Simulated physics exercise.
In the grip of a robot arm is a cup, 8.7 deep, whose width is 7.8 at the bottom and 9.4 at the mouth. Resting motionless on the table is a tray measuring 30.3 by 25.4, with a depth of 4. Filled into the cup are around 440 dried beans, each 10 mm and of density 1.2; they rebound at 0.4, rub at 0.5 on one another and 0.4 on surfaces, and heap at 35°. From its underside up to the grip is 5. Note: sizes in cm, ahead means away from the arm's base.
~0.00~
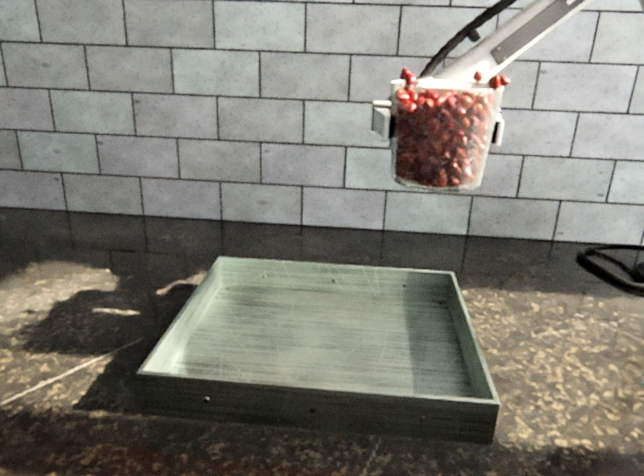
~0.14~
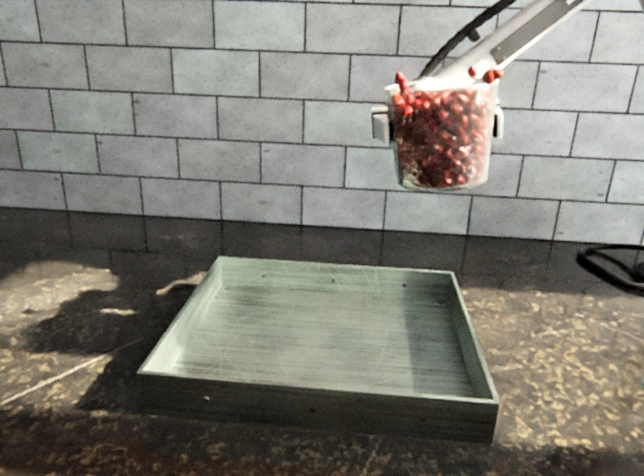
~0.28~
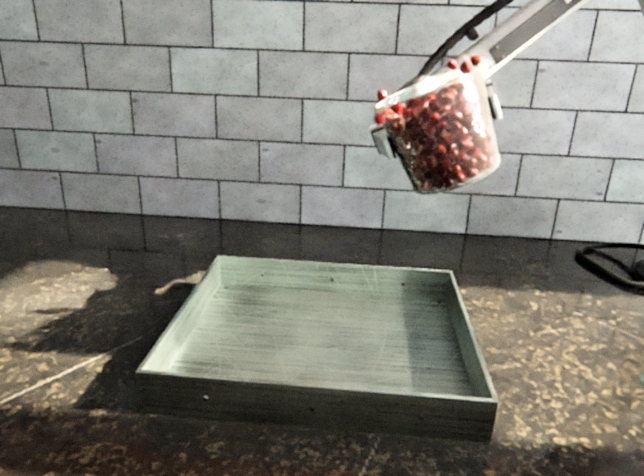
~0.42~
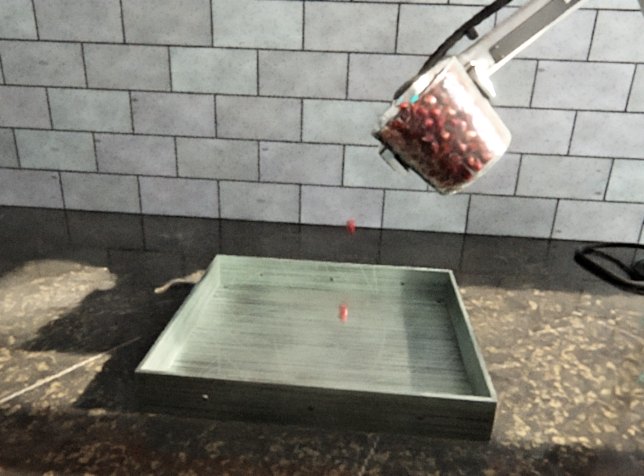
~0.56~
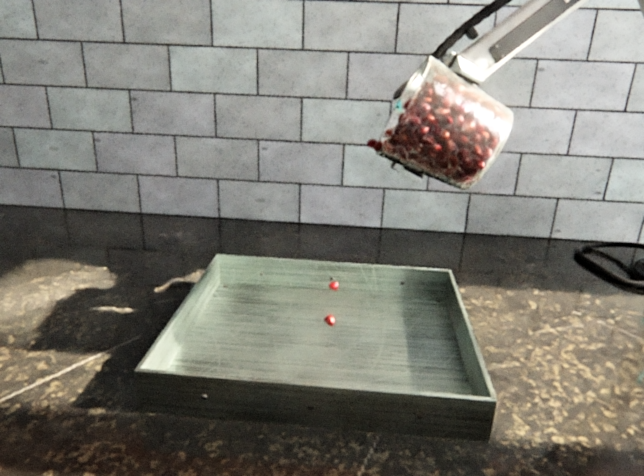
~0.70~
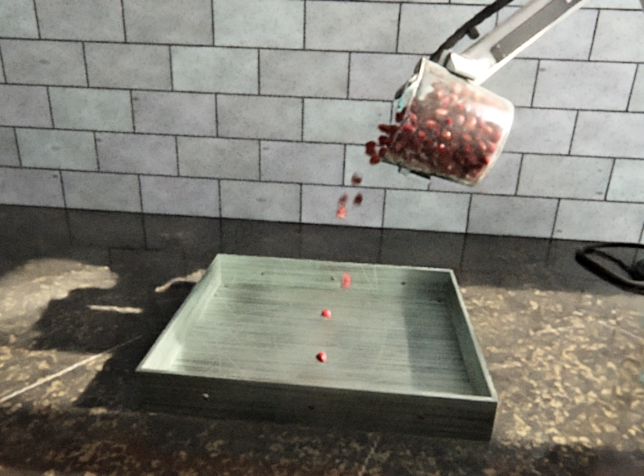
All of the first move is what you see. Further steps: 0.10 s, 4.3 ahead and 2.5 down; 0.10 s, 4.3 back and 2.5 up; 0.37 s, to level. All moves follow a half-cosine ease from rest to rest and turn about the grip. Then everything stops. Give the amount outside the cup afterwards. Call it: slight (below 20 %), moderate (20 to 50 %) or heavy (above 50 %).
Moderate.
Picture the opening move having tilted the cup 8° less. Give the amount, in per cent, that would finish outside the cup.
It would then be near 20 per cent.
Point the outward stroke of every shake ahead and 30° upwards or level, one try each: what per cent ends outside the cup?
Try one gives about 95 in a hundred, try two about 65 in a hundred.
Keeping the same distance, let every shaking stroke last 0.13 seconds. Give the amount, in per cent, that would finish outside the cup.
It would come to around 25 %.
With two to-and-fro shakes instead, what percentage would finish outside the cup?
It would come to about 50 %.
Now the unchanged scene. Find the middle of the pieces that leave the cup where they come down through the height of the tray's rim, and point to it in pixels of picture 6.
I'd say somewhere around (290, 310).
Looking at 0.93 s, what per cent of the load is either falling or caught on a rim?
That comes to about 25 per cent, more or less.
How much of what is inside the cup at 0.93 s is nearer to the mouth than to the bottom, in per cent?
Roughly 45 per cent.
After 0.93 s, tilted 71° forward, highest piece 27 above the table; 321 in the cup, 14 in the tray, 109 in flight or on a rim.
After 1.16 s, tilted 16° forward, highest piece 28 above the table; 289 in the cup, 148 in the tray, 7 in flight or on a rim.
After 1.47 s, level, highest piece 28 above the table; 289 in the cup, 155 in the tray.
After 2.52 s, level, highest piece 28 above the table; 289 in the cup, 155 in the tray.
At rest, 289 in the cup, 155 in the tray. That is 35 % outside the cup.
